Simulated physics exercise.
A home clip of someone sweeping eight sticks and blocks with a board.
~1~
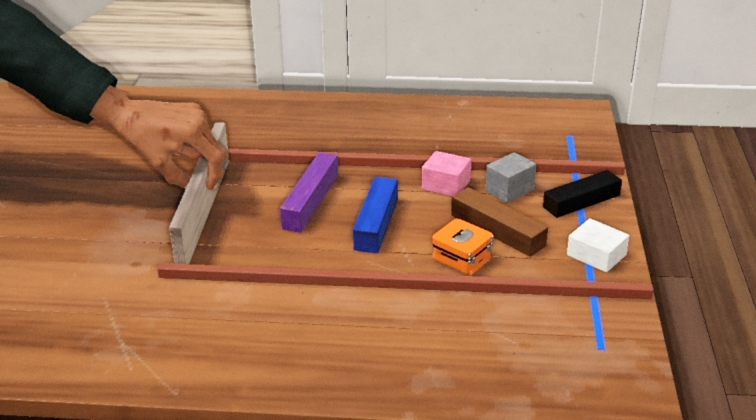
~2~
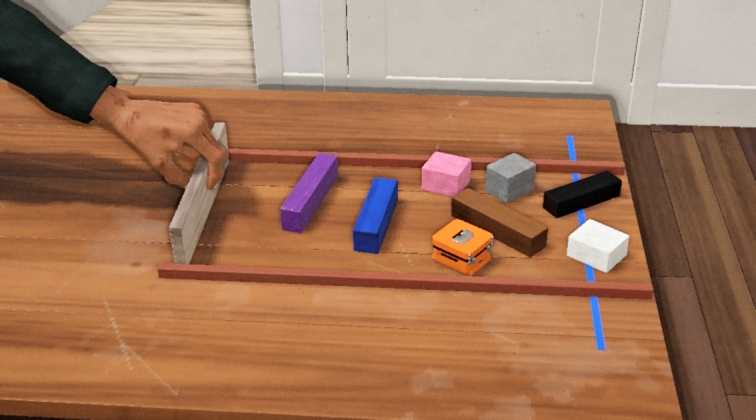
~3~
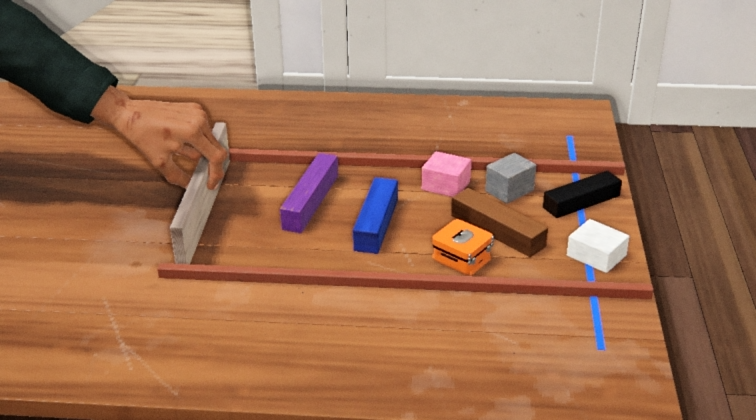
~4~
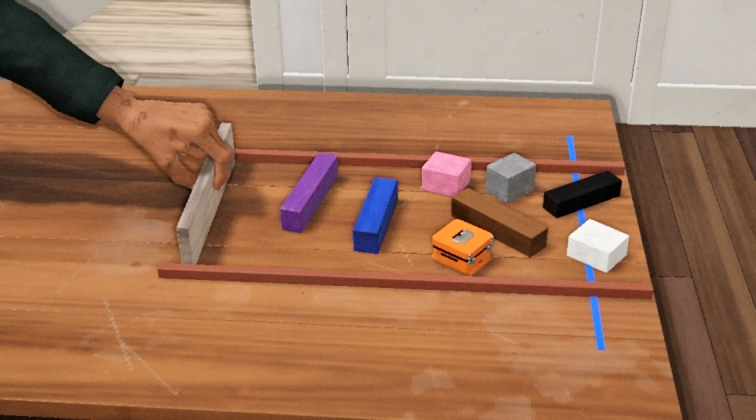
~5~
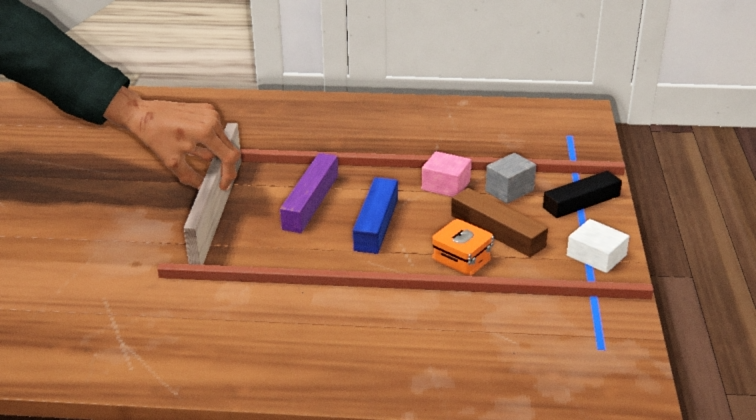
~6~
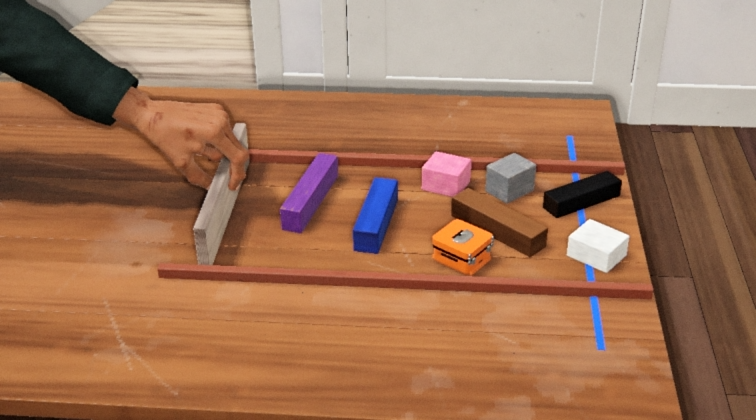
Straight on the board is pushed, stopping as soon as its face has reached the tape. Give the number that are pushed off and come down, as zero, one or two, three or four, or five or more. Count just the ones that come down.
In this one, three or four spill over.
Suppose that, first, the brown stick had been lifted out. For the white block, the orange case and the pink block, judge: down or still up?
Note: White block is off by the end; orange case is on by the end; pink block is on by the end.
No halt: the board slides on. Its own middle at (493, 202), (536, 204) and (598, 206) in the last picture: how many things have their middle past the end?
In order: 0, 1, 5.
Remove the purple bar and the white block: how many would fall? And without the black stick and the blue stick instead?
That gives 2 for the first pair taken away and 2 for the second.
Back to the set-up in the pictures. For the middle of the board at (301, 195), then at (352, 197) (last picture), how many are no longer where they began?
1, then 2.
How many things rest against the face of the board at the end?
2 of them.
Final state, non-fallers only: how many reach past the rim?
Count of overhanging things: 1.
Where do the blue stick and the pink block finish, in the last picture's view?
They come to rest around (619, 219) and (619, 179).
A little later, none off yet; white block at rest near (598, 246); black stick at rest near (583, 194); grey block at rest near (511, 178).
When it is over, the number that fall off is three or four; down, brown stick, grey block, black stick and white block.
